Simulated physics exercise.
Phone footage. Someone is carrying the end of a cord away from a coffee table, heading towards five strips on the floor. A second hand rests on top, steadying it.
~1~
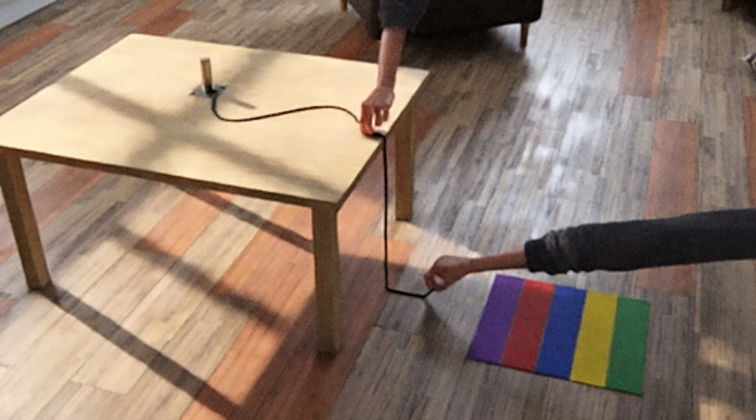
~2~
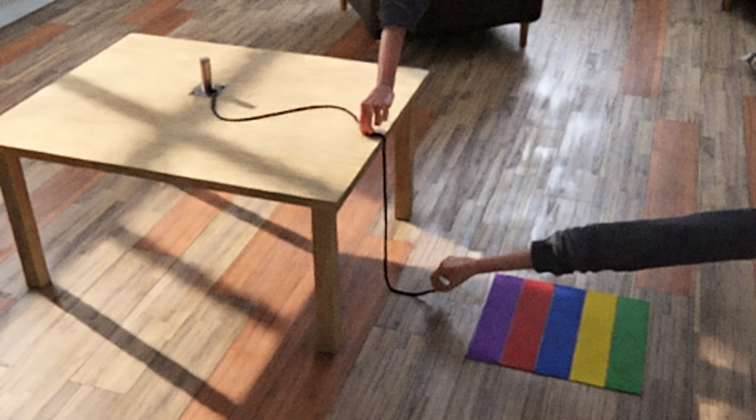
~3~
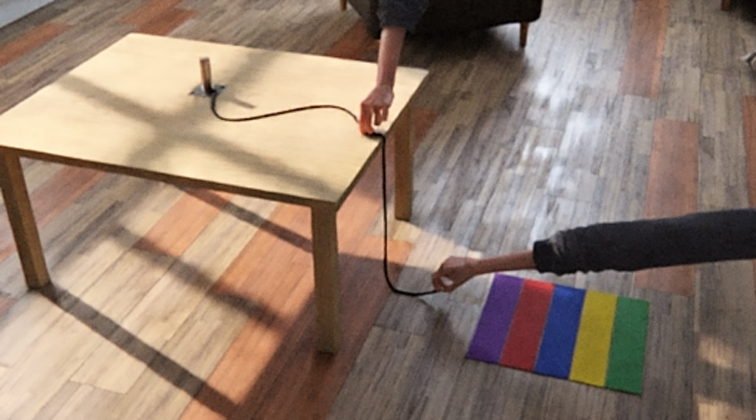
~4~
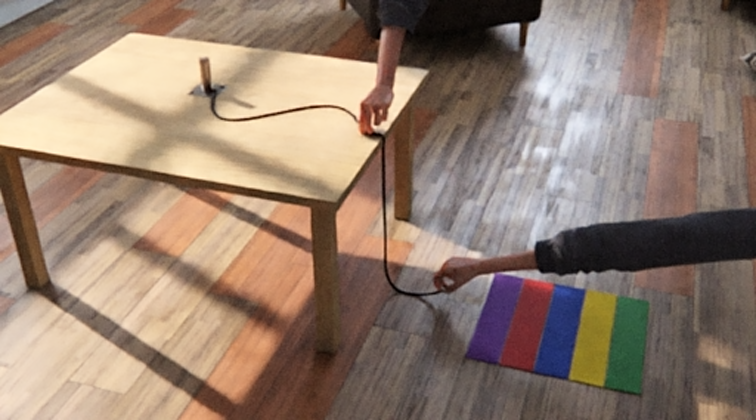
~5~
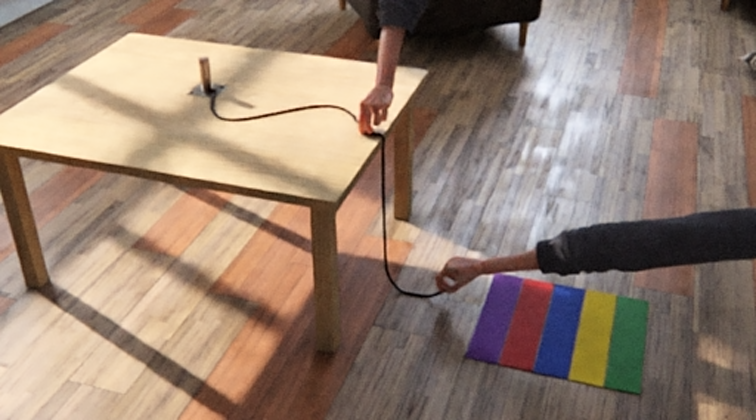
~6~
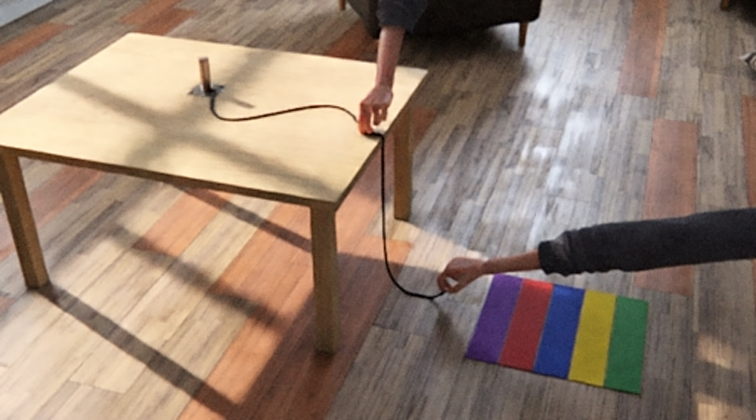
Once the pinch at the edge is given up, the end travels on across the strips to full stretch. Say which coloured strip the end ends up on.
It ends up on the green strip.
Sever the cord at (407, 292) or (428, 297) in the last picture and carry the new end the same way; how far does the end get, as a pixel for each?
It would be at (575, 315) in the first case and at (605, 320) in the second.
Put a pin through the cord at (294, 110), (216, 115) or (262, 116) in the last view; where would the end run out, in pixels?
Approximately (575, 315), (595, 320) and (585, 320), respectively.
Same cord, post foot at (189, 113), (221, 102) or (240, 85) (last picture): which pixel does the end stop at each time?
Near (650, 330), (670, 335) and (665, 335).
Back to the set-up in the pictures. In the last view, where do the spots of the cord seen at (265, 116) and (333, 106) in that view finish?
End: (307, 113) and then (371, 127).
A little later, end near (570, 314); over blue.
Next, end near (609, 322); over yellow.
When it is tight, end near (634, 327); over green. The end stops over the green strip.
